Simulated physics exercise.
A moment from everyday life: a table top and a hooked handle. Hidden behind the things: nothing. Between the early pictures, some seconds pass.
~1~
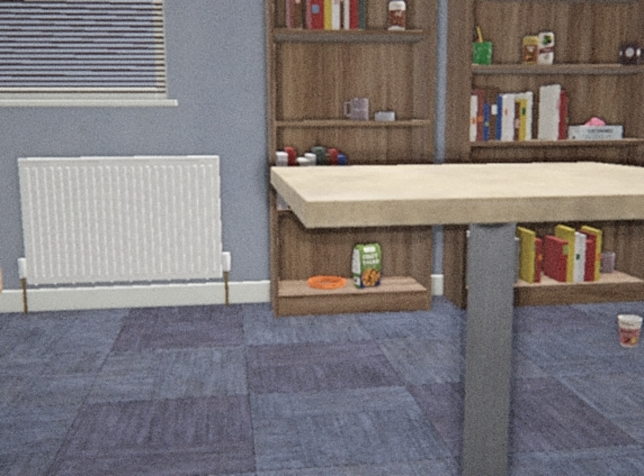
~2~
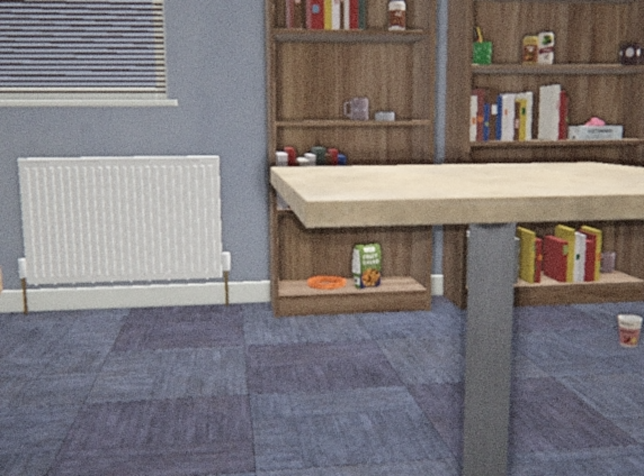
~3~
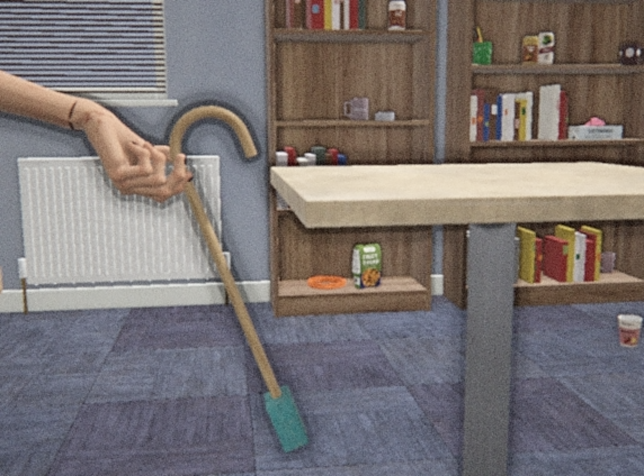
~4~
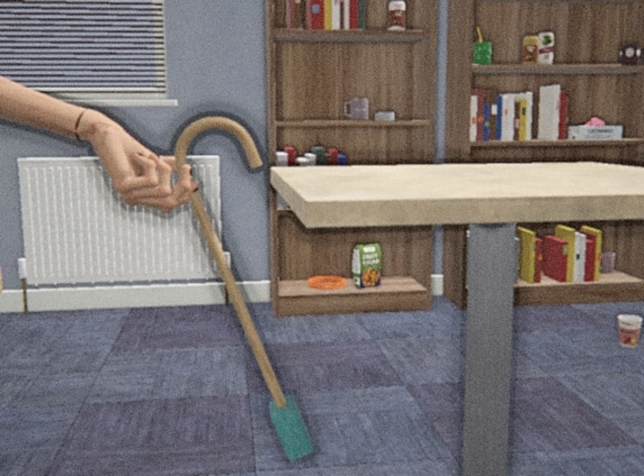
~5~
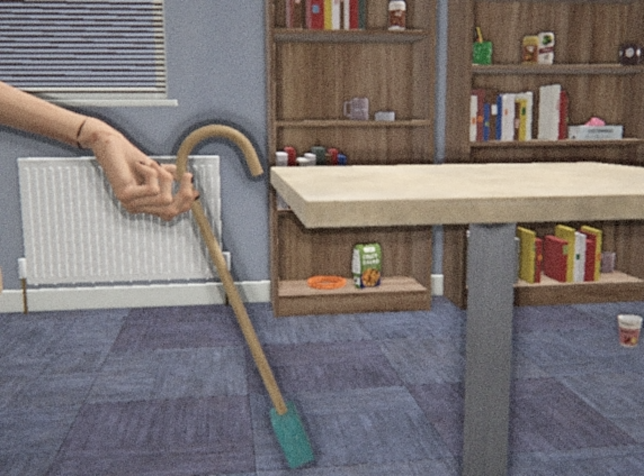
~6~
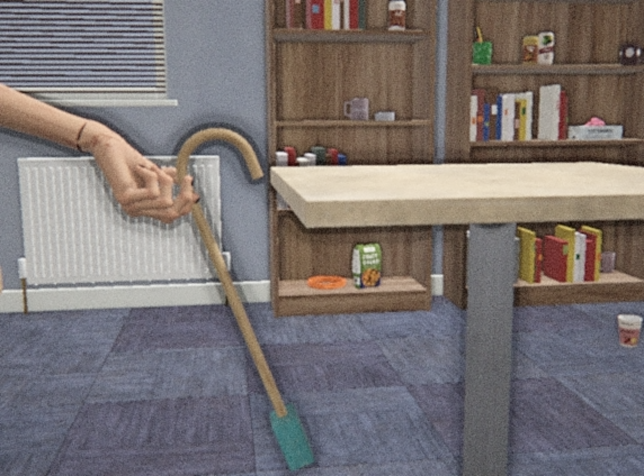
At first, a pale table stands before wooden bookshelves and a white radiator, with nothing moving. Then a hand appears at the left, holding a hooked wooden handle with a turquoise brush at its lower end. It shifts slightly right and down toward the table's edge, then stays almost still, still gripped.
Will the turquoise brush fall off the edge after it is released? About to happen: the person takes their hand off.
Chances are it will head down.
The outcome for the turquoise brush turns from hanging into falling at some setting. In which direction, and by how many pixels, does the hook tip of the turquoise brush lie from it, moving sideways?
Rightward, near 24 pixels.
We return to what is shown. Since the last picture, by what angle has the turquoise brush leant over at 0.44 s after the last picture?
Near 15 degrees.
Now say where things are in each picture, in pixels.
The first frame shows table (494, 185).
The second frame shows table (494, 185).
The third frame shows still on the way; turquoise brush (260, 277); table (494, 185).
The fourth frame shows still on the way; turquoise brush (265, 286); table (494, 185).
The fifth frame shows still on the way; turquoise brush (266, 294); table (494, 185).
The sixth frame shows in place, still held; turquoise brush (266, 297); table (494, 185).
Then, 0.44 s later than the last frame, turquoise brush dropping.
When it is over, the turquoise brush slips off.
